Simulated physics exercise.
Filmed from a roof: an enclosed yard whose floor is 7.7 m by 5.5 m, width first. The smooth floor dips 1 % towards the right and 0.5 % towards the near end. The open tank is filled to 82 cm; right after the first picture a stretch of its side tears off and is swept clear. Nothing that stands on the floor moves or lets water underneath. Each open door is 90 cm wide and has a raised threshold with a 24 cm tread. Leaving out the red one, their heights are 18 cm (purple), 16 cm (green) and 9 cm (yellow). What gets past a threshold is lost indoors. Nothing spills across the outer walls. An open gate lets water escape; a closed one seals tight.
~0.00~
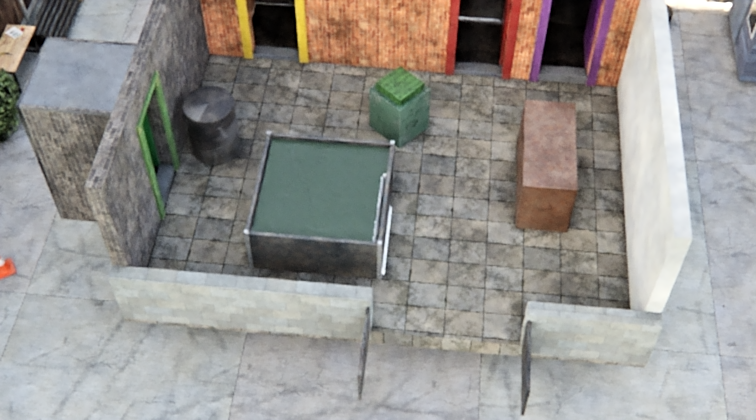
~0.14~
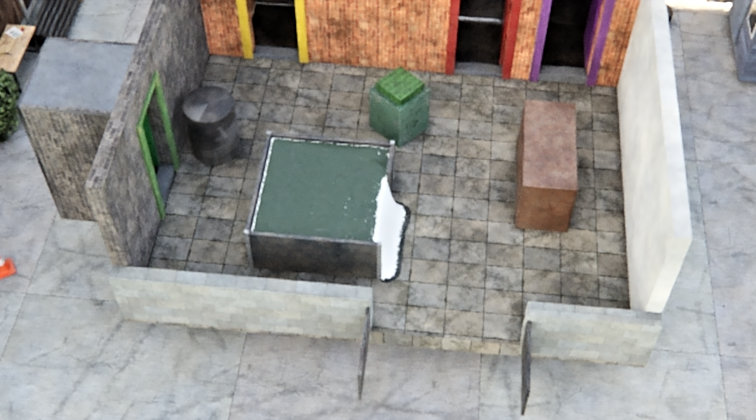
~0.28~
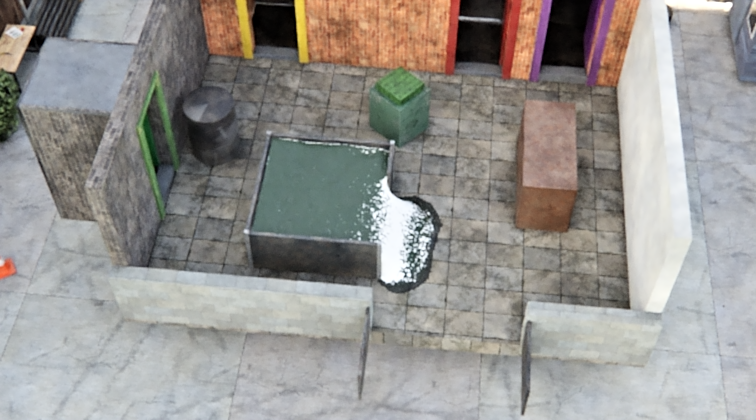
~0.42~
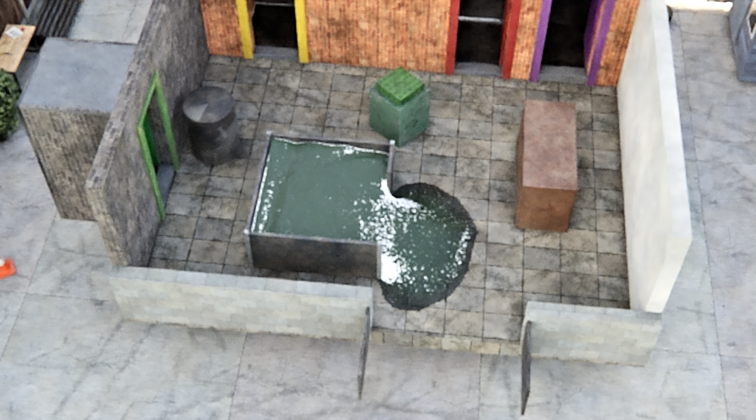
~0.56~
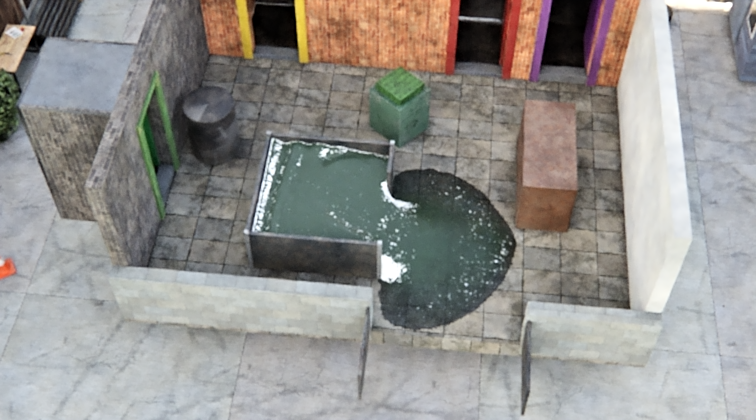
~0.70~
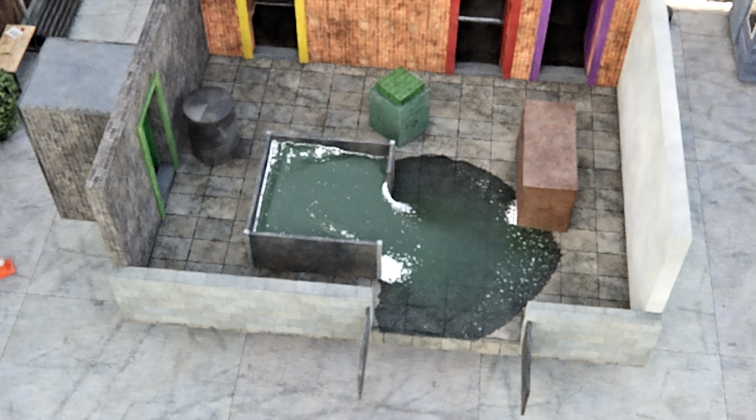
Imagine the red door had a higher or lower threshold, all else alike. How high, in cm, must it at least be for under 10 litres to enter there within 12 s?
It would have to be roughly 12.5 cm high.
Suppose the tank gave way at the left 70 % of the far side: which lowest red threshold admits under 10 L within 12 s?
Some 5.5 cm.
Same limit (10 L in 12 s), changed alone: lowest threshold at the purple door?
Roughly 21 cm at purple.
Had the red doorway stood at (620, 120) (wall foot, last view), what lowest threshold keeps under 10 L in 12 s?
About 17 cm.
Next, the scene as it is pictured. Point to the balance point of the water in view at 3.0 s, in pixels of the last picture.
At about (458, 231).
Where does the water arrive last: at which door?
Last comes the green one.
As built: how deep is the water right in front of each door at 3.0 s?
In cm: Red 15, purple 6, green 0, yellow 0.
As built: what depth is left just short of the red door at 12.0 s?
Roughly 6.5 cm deep.
After 1.4 s water covers 30 % of the floor, deepest (42 cm) near (387, 252); it has not reached the red door.
After 3.0 s water covers 50 % of the floor, deepest (34 cm) near (624, 341); 15 cm at the red door, 11 litres in over its 9 cm threshold.
After 12.0 s water covers 85 % of the floor, deepest (12 cm) near (616, 179); 7 cm at the red door, 40 litres in over its 9 cm threshold.
At the red door as built, the water arrived by 2.2 s and peaked near 16 cm at 2.6 s.
Run again over the same 12 s with other heights there, 15 litres in over 11.5 cm, 6 litres over 13.5 cm. The limit of 10 litres is kept from about 12.5 cm up.
